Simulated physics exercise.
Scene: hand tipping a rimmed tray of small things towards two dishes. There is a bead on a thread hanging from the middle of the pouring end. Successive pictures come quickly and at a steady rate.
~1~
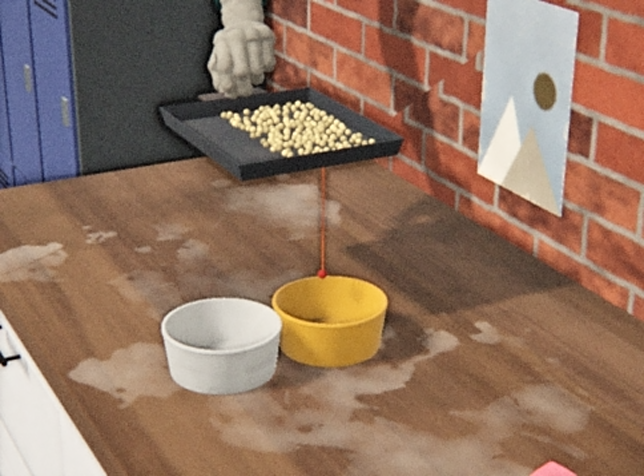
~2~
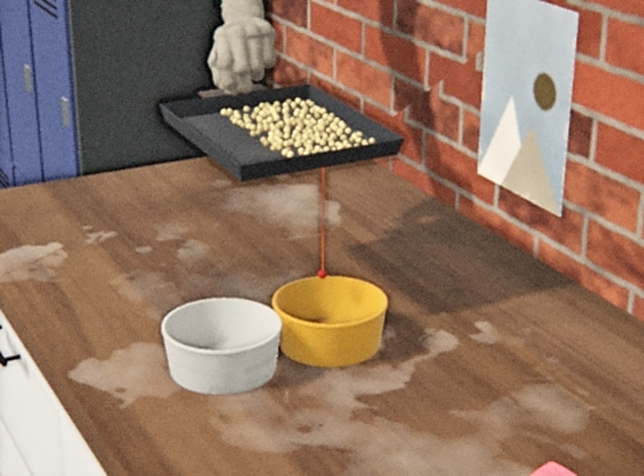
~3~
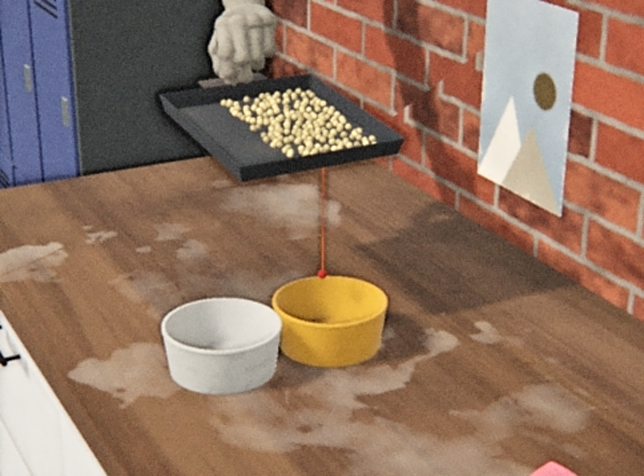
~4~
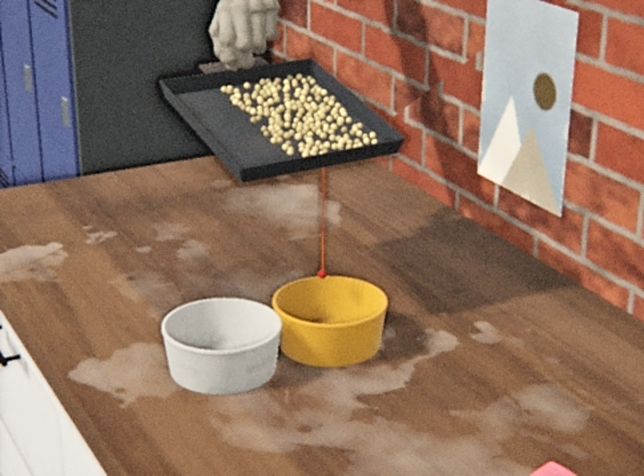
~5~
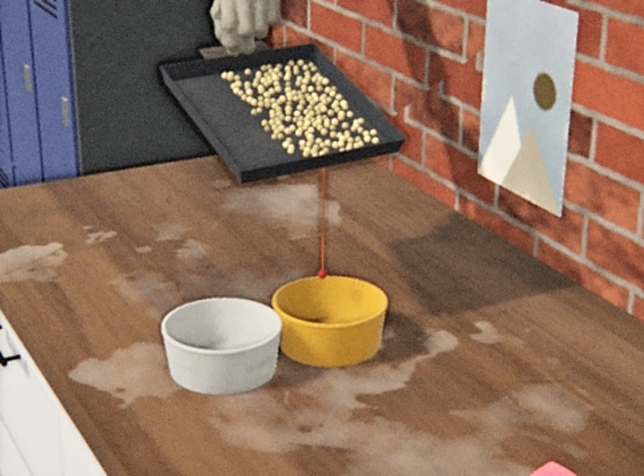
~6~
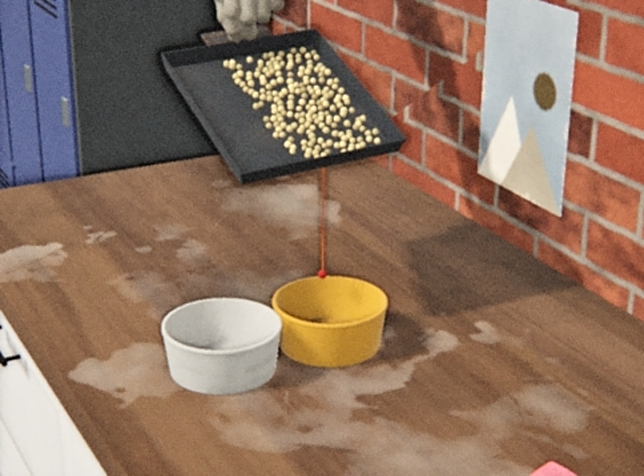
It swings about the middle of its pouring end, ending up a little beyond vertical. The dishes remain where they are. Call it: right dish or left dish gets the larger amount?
Right dish.
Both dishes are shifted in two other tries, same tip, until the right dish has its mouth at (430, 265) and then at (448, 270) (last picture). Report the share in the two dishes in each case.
First case: Some 40 %; second case: Some 50 %.
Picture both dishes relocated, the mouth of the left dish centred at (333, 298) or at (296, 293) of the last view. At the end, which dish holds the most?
On the first go the left-side one comes out on top, and on the second go the left-side one.
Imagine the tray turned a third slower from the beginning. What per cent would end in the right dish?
It would be close to 60 per cent.
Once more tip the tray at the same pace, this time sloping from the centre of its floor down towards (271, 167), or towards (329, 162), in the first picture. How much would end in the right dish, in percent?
I'd say roughly 10 percent with the first slope, 40 percent with the other.
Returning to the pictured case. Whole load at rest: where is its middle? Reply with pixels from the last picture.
Close to (329, 347) in the last view.
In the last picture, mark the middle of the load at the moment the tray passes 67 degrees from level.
Roughly at (329, 159).
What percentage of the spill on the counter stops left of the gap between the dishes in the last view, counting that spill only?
Roughly 10 percent.
Shortly afterwards, tray tipped steeply; the bulk on the tray; a little in the air.
Next, tray tipped past a quarter turn; near a quarter on the tray; a little in the left dish; near a quarter in the right dish; a little outside both; near half in the air.
Some moments later, tray tipped past a quarter turn; near a quarter in the left dish; near two thirds in the right dish; near a quarter outside both.
In the end, tray tipped past a quarter turn; near a quarter in the left dish; near two thirds in the right dish; near a quarter outside both.
